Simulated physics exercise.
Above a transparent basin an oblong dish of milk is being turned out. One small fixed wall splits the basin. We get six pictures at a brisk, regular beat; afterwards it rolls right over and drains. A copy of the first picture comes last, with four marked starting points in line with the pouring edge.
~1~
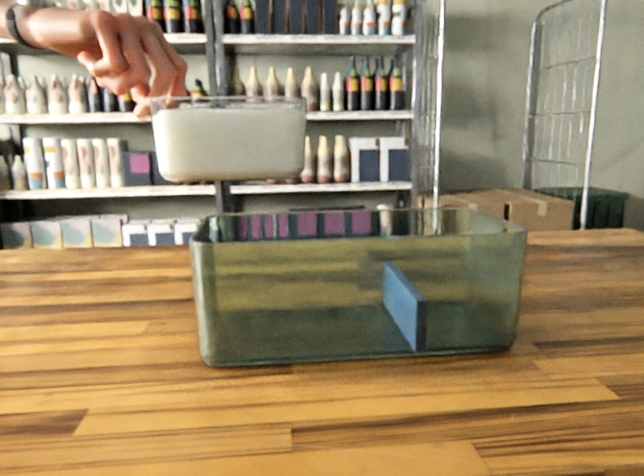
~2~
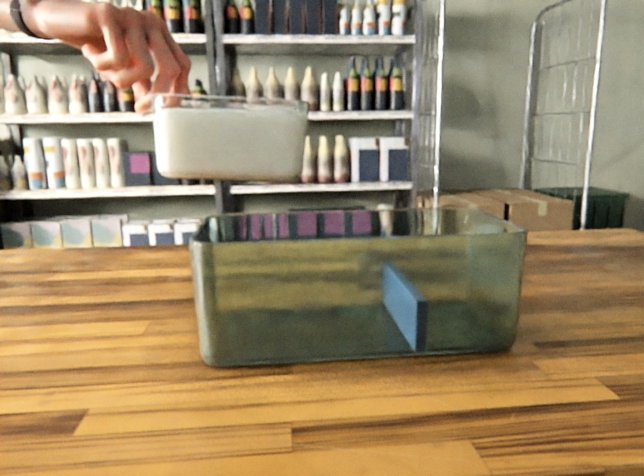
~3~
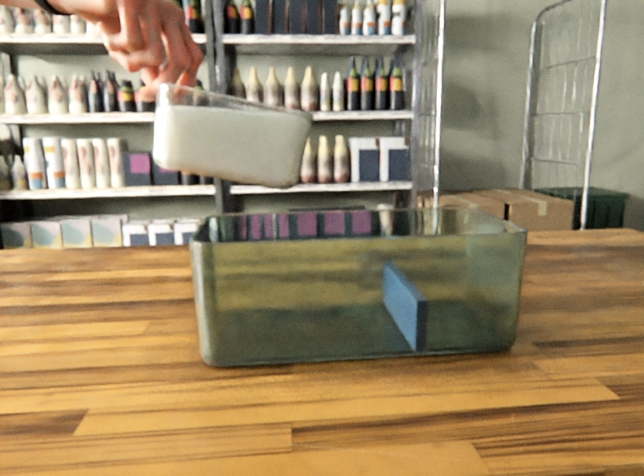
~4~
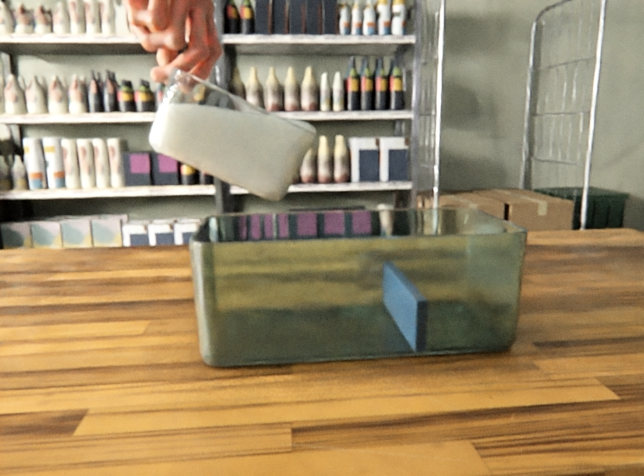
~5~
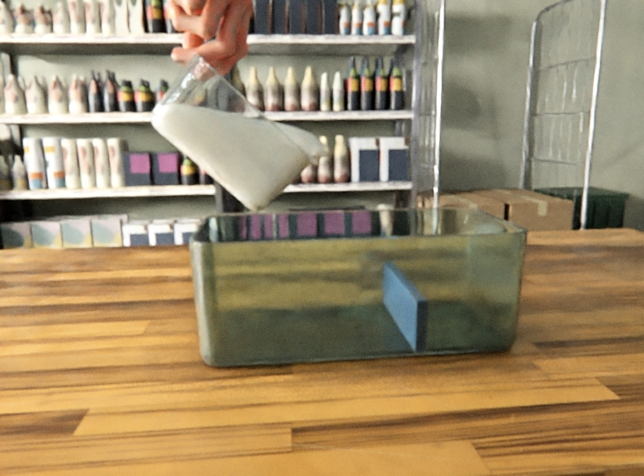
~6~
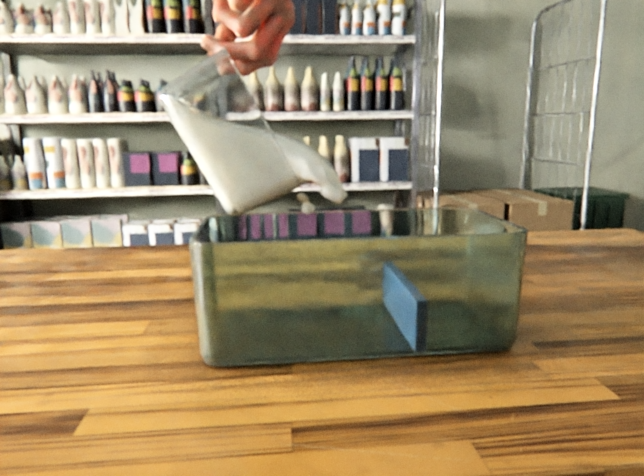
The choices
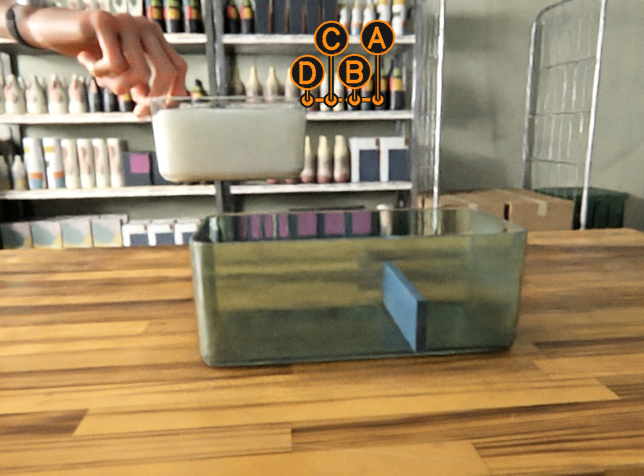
The video shows a hand holding an oblong clear dish of milk above a transparent basin on a wooden table, then tilting it steeply to the right until the white liquid runs over its lip.
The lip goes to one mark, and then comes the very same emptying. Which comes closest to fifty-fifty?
Go for A.
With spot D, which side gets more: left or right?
The left one.
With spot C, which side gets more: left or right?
More ends on the left.
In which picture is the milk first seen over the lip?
In picture 4.
In orange, A at (377, 99); B at (354, 99); C at (331, 100); D at (307, 100).
Choosing A, about 51 % ends left of the wall and 44 % right of it; 5 % is lost outside.
Choosing B, about 73 % ends left of the wall and 22 % right of it; 5 % is lost outside.
Choosing C, about 81 % ends left of the wall and 11 % right of it; 8 % is lost outside.
Choosing D, about 80 % ends left of the wall and 13 % right of it; 6 % is lost outside.
